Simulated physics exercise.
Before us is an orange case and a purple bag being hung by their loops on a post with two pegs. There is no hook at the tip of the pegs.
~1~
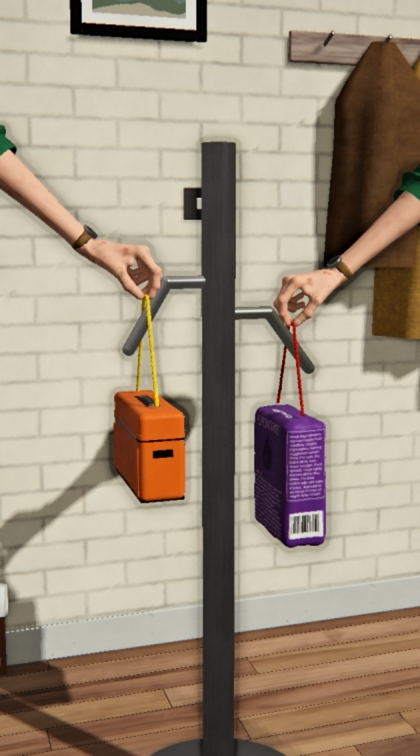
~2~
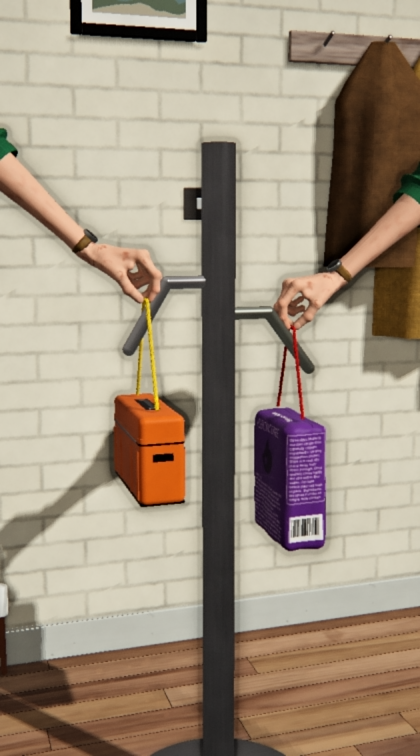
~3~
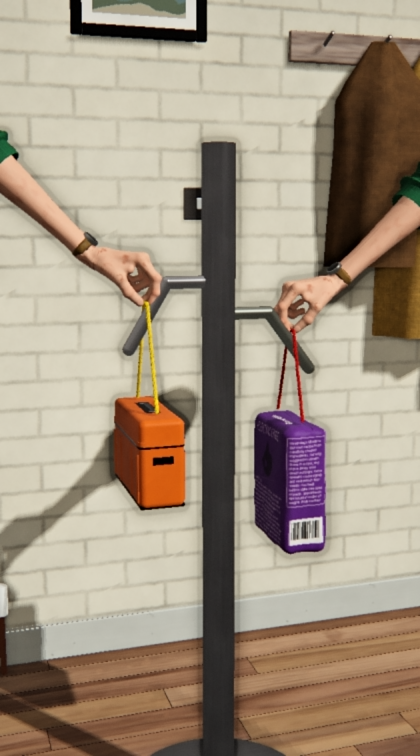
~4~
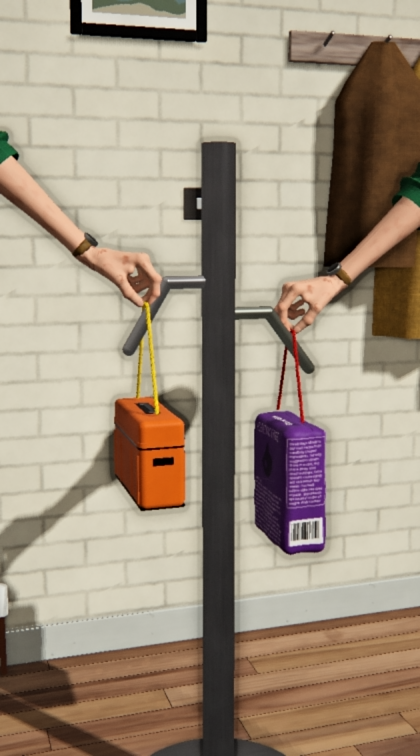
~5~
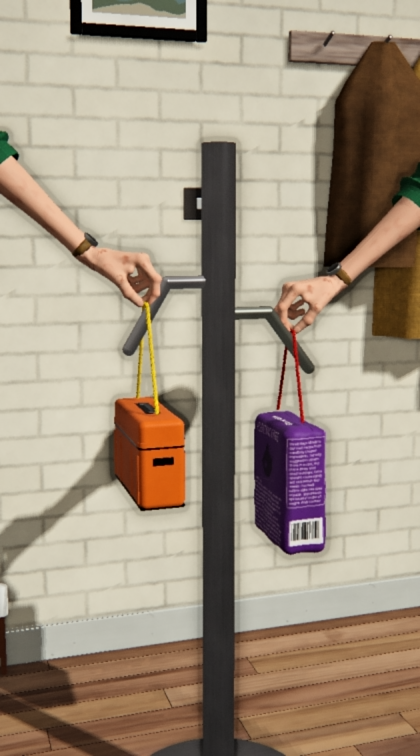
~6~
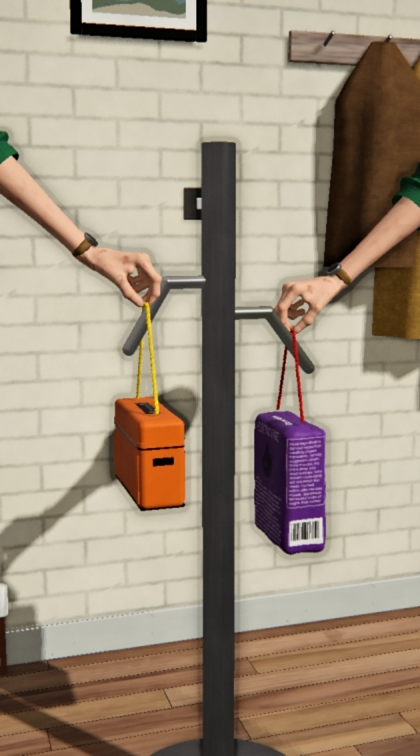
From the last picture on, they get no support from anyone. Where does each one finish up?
The orange case finishes off its peg, the purple bag finishes off its peg.
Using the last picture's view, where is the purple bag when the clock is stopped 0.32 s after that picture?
You'd find it around (287, 634) in the last view.
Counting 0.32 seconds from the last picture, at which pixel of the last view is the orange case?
(150, 614), more or less.
Then, 0.32 s on from there, orange case falling near (150, 614); purple bag falling near (287, 634).
Then, 0.56 s on from there, orange case on the floor; purple bag on the floor near (237, 746).
In the end, orange case on the floor; purple bag on the floor. The orange case drops to the floor and the purple bag comes down.
